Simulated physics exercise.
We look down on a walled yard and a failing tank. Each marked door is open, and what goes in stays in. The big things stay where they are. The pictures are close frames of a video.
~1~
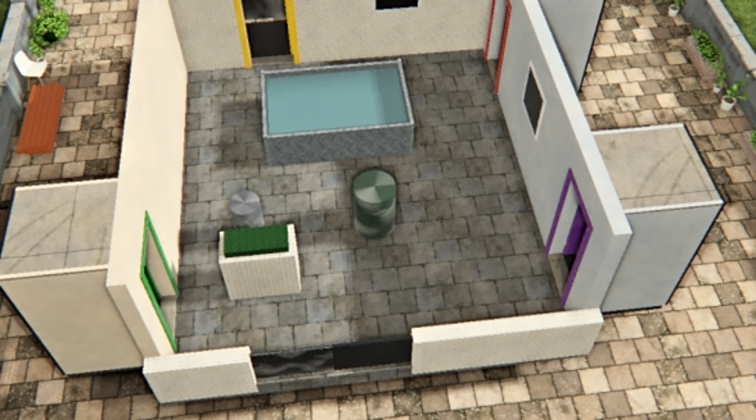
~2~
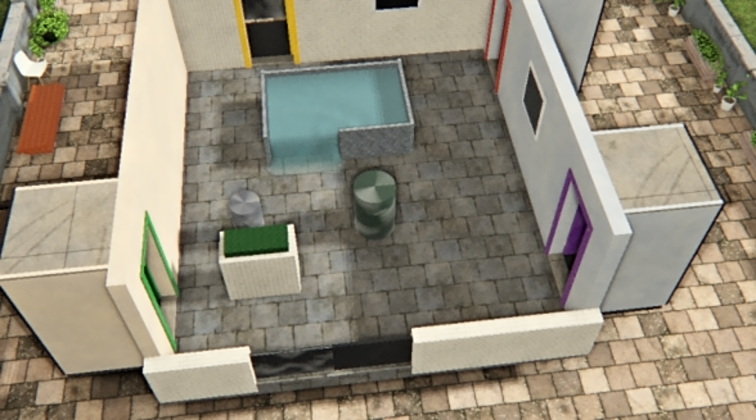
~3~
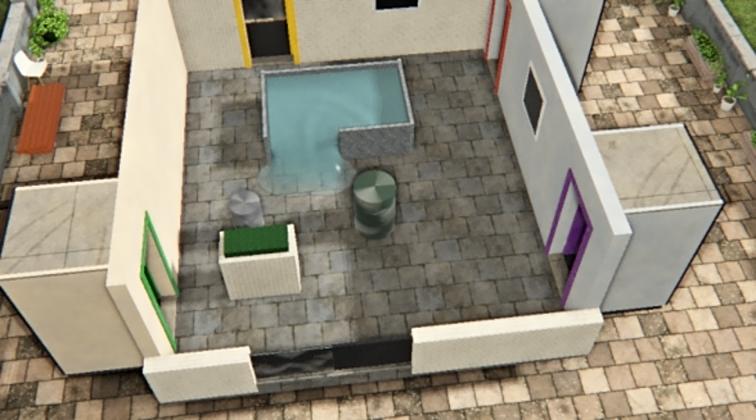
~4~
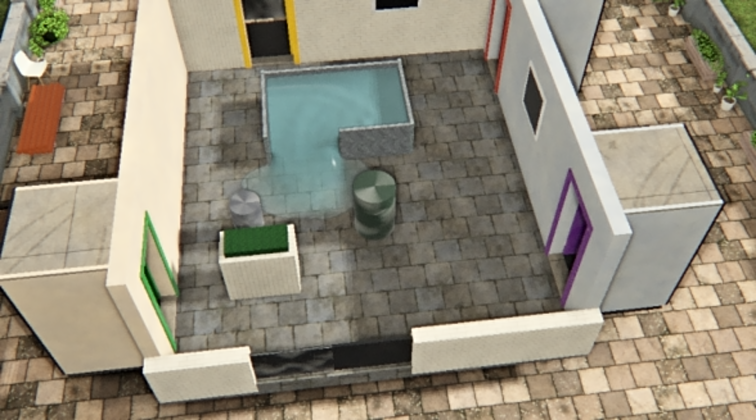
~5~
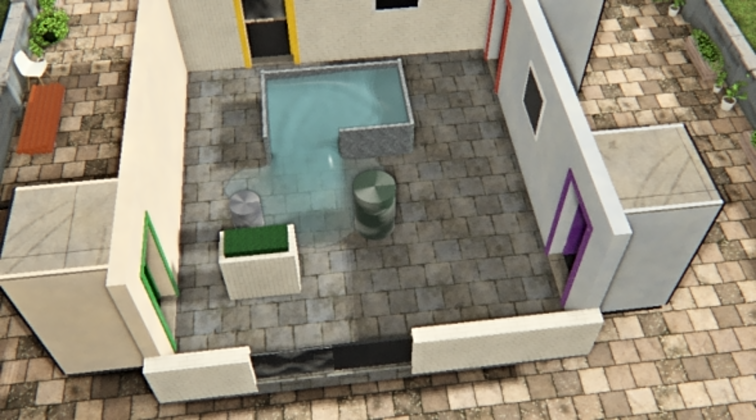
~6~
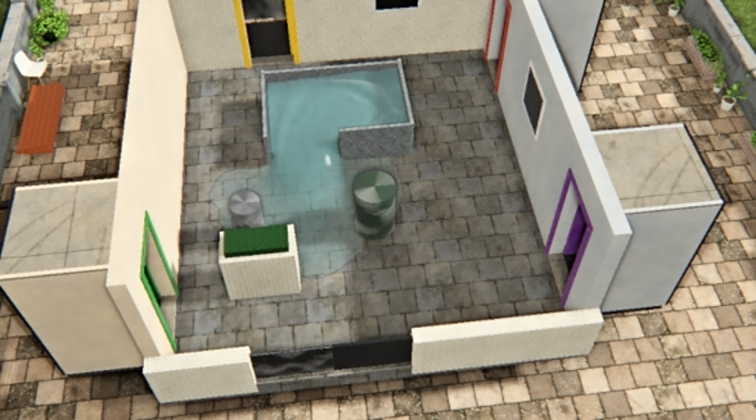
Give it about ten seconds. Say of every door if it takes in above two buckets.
The green door lets in a lot; the yellow door admits no more than that; the red door admits no more than that; the purple door lets in a lot.
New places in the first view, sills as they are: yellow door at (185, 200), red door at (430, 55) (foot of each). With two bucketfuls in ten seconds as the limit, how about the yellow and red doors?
One by one: The yellow one is over, the red one is under.
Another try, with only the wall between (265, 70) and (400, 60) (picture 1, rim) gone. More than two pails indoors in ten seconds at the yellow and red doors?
One by one: The yellow door is over; the red door takes more.
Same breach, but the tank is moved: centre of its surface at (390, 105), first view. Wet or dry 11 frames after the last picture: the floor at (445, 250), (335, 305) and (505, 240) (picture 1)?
As listed: Awash, awash, covered.
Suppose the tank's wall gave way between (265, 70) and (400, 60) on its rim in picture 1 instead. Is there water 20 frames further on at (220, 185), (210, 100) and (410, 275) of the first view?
In turn: Flooded, covered, no water.
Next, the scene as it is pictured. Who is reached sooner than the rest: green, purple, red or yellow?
The green one.
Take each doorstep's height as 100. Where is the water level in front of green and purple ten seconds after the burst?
About 120 and 180 per cent.
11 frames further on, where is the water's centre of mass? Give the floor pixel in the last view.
Close to (318, 185).
A moment on, water covers 25 % of the floor; the green door not reached, the yellow door not reached, the red door not reached, the purple door not reached.
Next, water covers 35 % of the floor; the green door wet at the sill, nothing in, the yellow door not reached, the red door not reached, the purple door not reached.
Then, water covers 55 % of the floor; the green door under two buckets in, the yellow door not reached, the red door not reached, the purple door under two buckets in.
Later, water covers 75 % of the floor; the green door over two buckets in, the yellow door under two buckets in, the red door not reached, the purple door far over two buckets in.
In the end, water covers 100 % of the floor; the green door over two buckets in, the yellow door under two buckets in, the red door wet at the sill, nothing in, the purple door far over two buckets in.
